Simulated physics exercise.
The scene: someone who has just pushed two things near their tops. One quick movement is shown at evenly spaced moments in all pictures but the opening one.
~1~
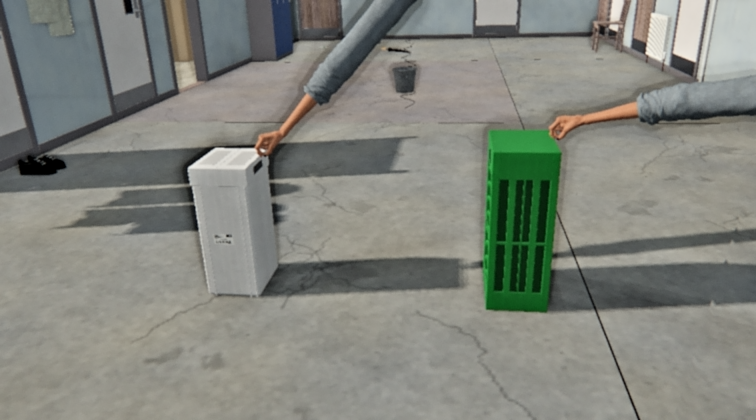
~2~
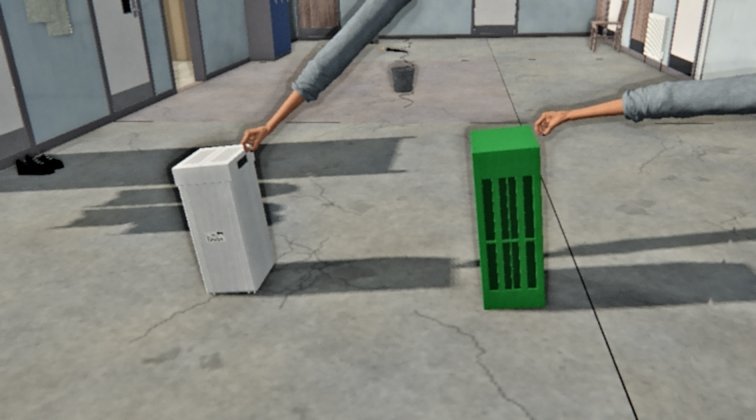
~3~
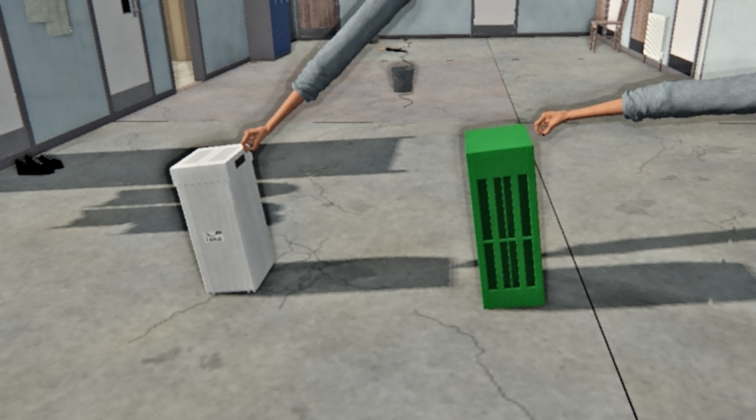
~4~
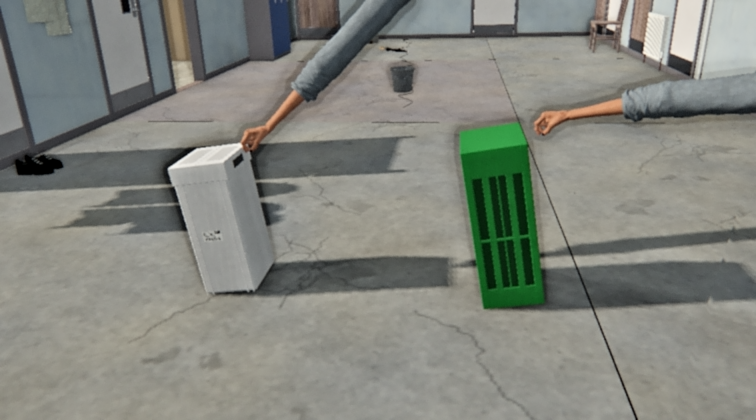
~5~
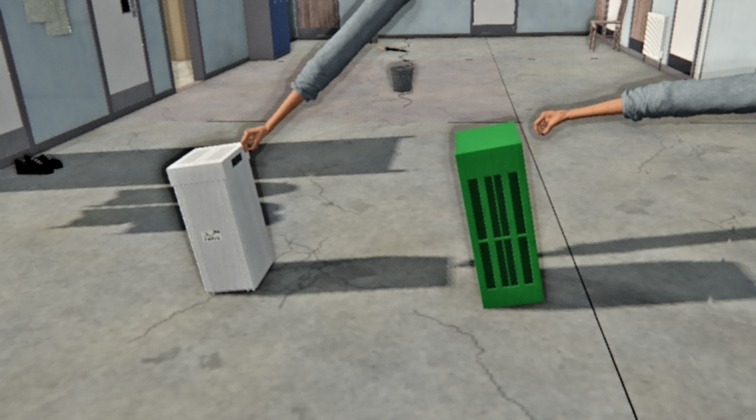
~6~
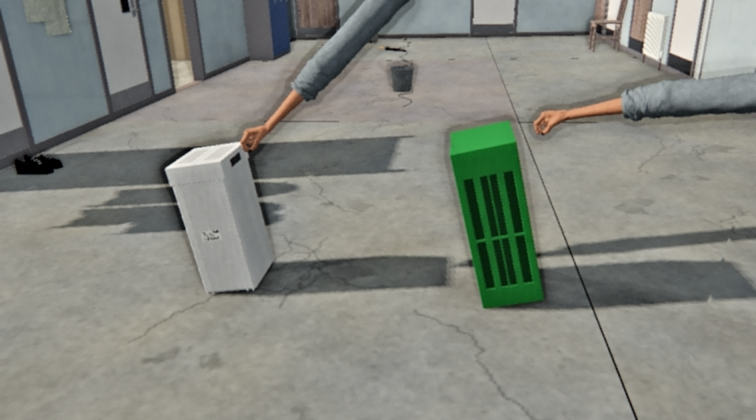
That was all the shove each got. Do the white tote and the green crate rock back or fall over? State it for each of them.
Result: I bet the white tote is left standing there, I bet the green crate is left lying there.
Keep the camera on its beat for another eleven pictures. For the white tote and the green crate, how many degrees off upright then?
The two tilts would be 4° and 30°, in that order.
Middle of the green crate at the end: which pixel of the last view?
Roughly (407, 262).
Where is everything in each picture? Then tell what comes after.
The first frame shows white tote (238, 222) upright; green crate (518, 220) upright.
The second frame shows white tote (229, 220) 6° off upright; green crate (507, 217) 6° off upright.
The third frame shows white tote (228, 219) 7° off upright; green crate (504, 216) 8° off upright.
The fourth frame shows white tote (226, 219) 7° off upright; green crate (501, 216) 10° off upright.
The fifth frame shows white tote (226, 218) 8° off upright; green crate (499, 215) 11° off upright.
The sixth frame shows white tote (225, 218) 8° off upright; green crate (496, 214) 13° off upright.
Then, 0.32 s later than the last frame, white tote upright near (237, 220); green crate 37° off upright near (460, 216).
Then, 0.58 s later than the last frame, white tote upright near (235, 221); green crate on its side near (408, 251).
When it is over, the white tote settles on its feet, near (235, 221); the green crate topples, near (407, 262).
